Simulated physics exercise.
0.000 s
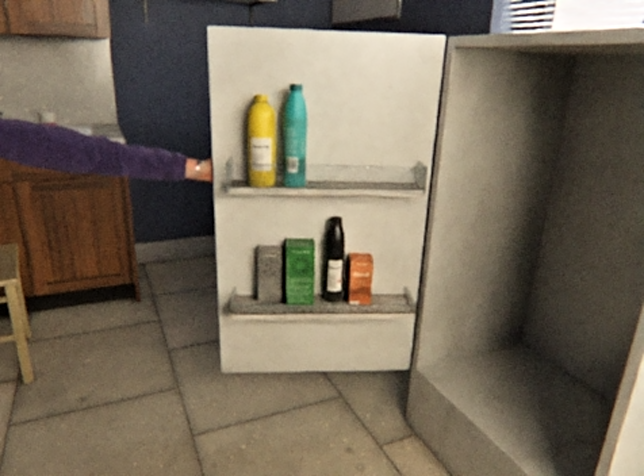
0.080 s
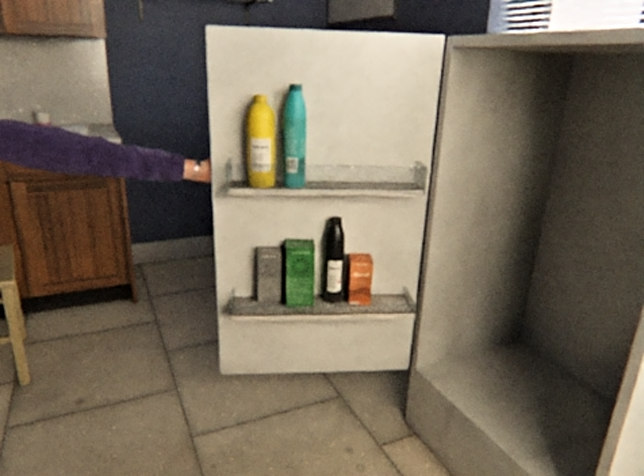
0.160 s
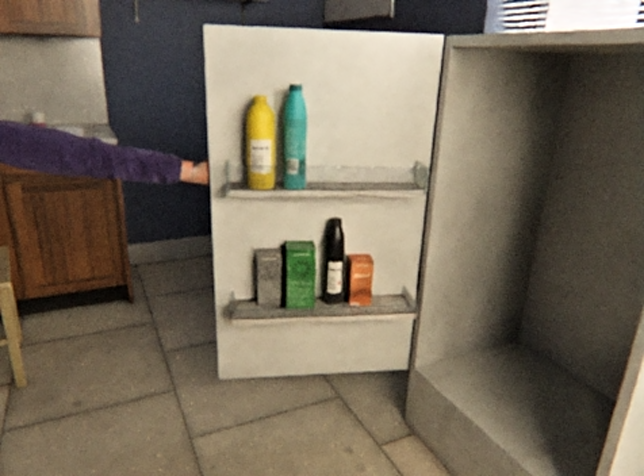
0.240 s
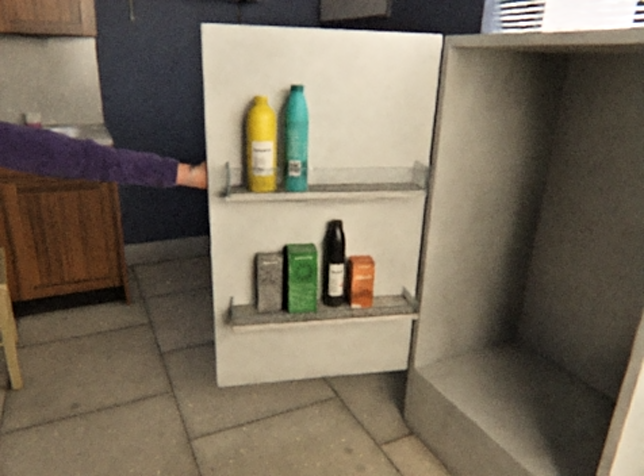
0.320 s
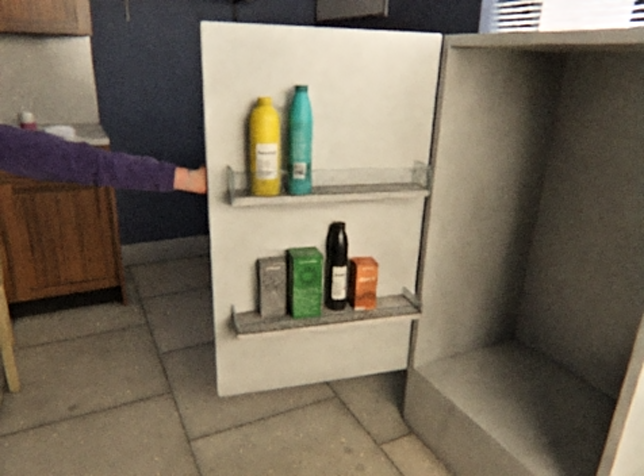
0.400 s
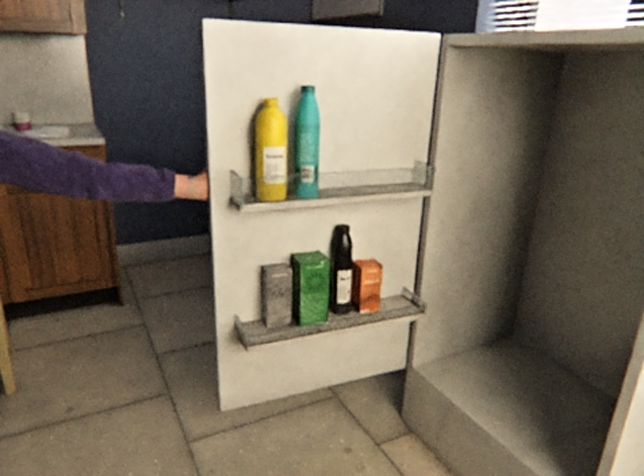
In a kitchen, a purple-sleeved arm slowly swings a cooler door holding bottles and cartons slightly inward.
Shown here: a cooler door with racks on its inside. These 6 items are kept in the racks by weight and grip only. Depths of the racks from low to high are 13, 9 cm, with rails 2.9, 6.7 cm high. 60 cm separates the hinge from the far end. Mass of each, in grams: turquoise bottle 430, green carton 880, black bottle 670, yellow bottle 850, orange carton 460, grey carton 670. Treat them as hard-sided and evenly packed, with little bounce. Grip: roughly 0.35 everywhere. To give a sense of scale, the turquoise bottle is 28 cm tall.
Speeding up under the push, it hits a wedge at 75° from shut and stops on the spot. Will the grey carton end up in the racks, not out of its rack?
No. Out of the rack.
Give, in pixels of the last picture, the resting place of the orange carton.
(392, 296), roughly.
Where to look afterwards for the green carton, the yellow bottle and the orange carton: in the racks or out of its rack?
At the end the green carton remains on its base, the yellow bottle remains on its base and the orange carton remains on its base.
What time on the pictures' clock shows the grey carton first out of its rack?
Answer: Near 0.8 s.
After 0.80 s, door at 75°; grey carton now out of its rack; black bottle 28° off upright; turquoise bottle 30° off upright.
After 1.20 s, door at 75°; black bottle now out of its rack; turquoise bottle 30° off upright; green carton moved 3 cm.
In the end (2.5 s), out of its rack, black bottle and grey carton; the other 4 under 5 cm from the start.
